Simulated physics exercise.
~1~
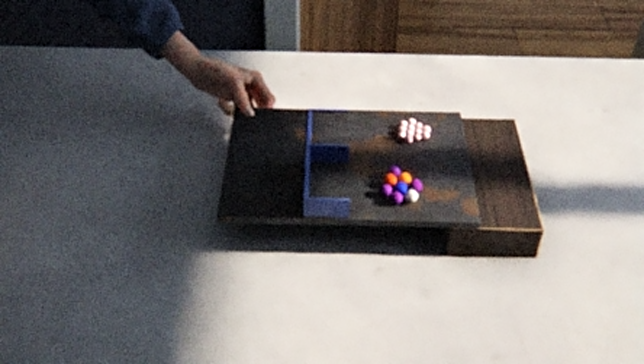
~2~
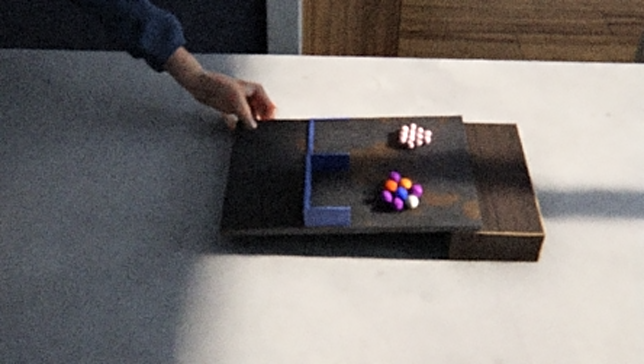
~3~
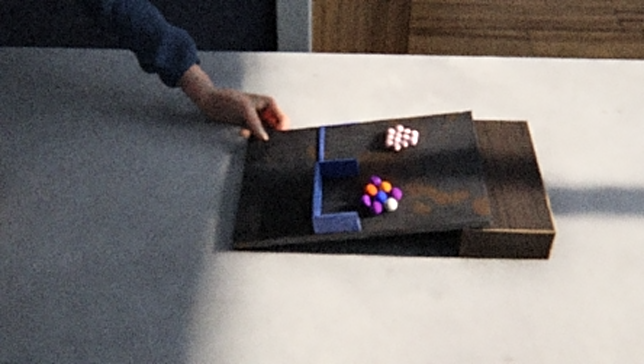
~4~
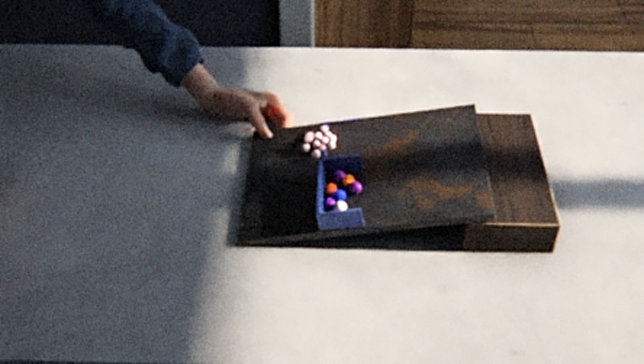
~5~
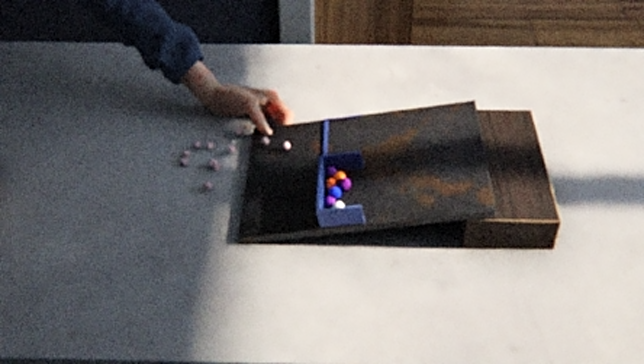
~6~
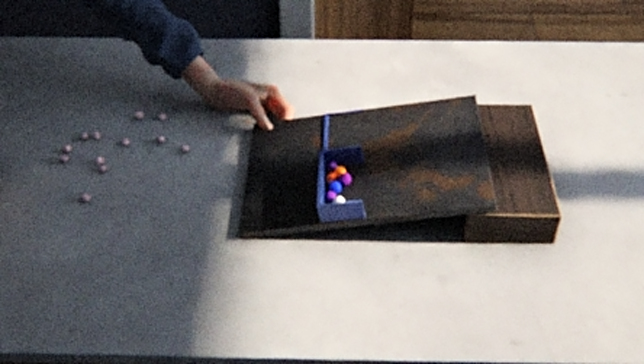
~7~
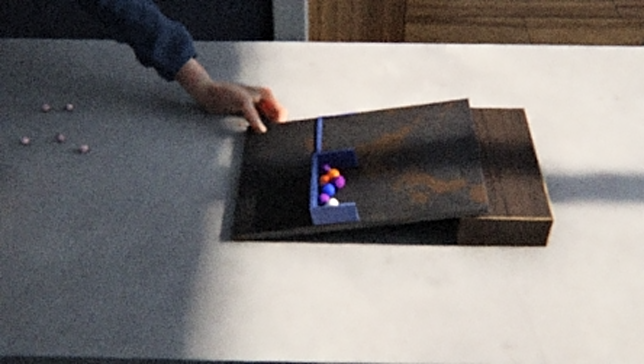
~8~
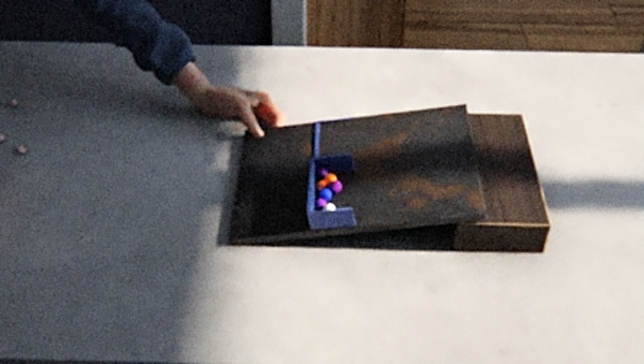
Pale beads roll left off a tilted board while colourful balls gather behind a blue fence.
